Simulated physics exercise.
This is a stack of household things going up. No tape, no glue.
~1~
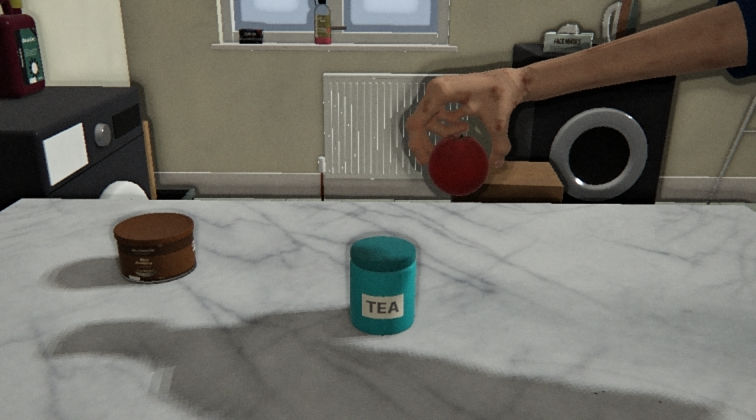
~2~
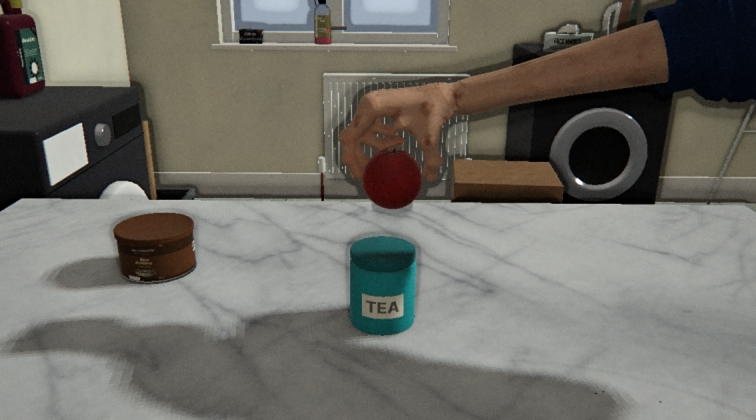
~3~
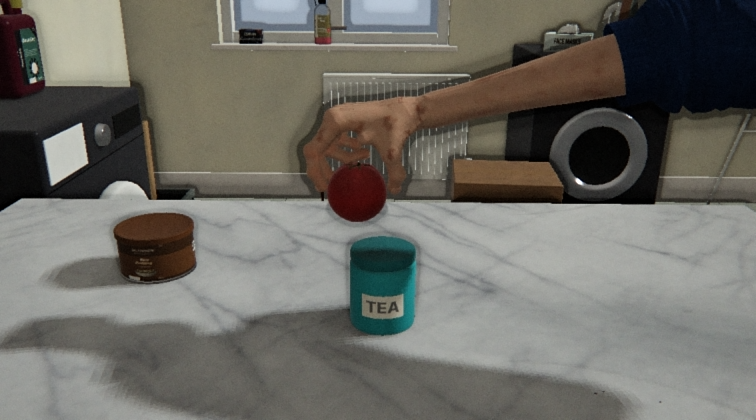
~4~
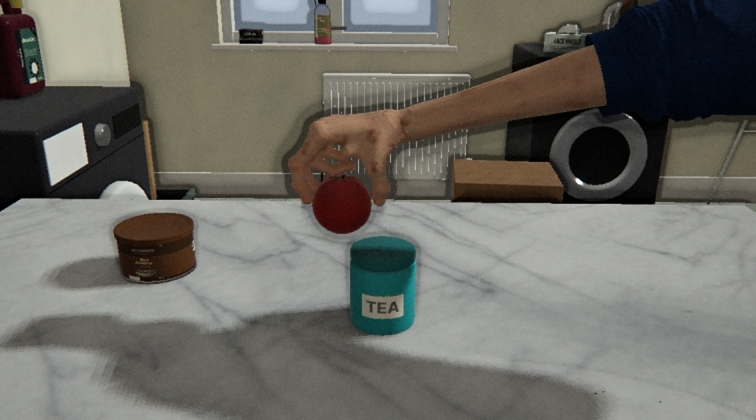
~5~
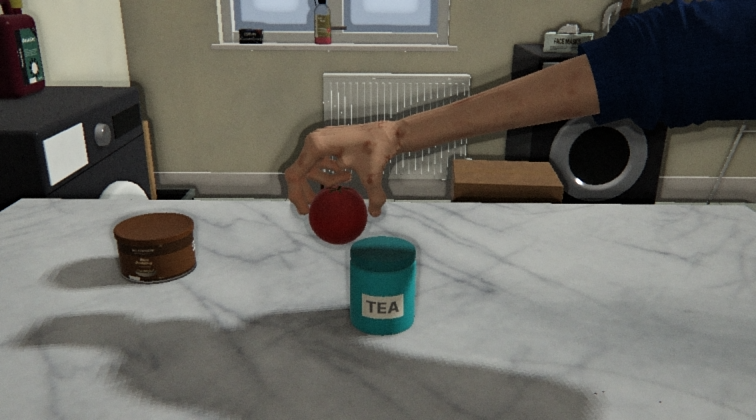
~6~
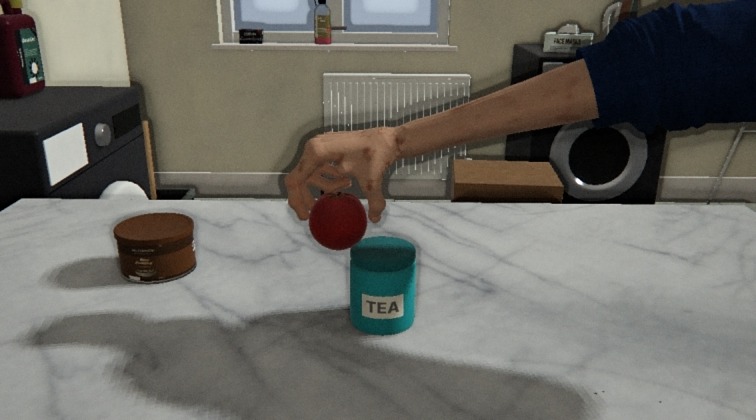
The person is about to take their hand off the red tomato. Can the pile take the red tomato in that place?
As it turns out, it gives way.
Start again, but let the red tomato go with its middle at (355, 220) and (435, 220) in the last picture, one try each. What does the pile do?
In the first case it holds; in the second case it loses its balance.
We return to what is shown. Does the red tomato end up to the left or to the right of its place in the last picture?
To the left.
Then, 0.30 s on from there, red tomato now fallen.
Then, 0.40 s on from there, things are still on the move.
In the end, fallen, red tomato; the other 2 unmoved. At the end, from the last picture's camera, red tomato near (298, 294). The pile loses its balance.
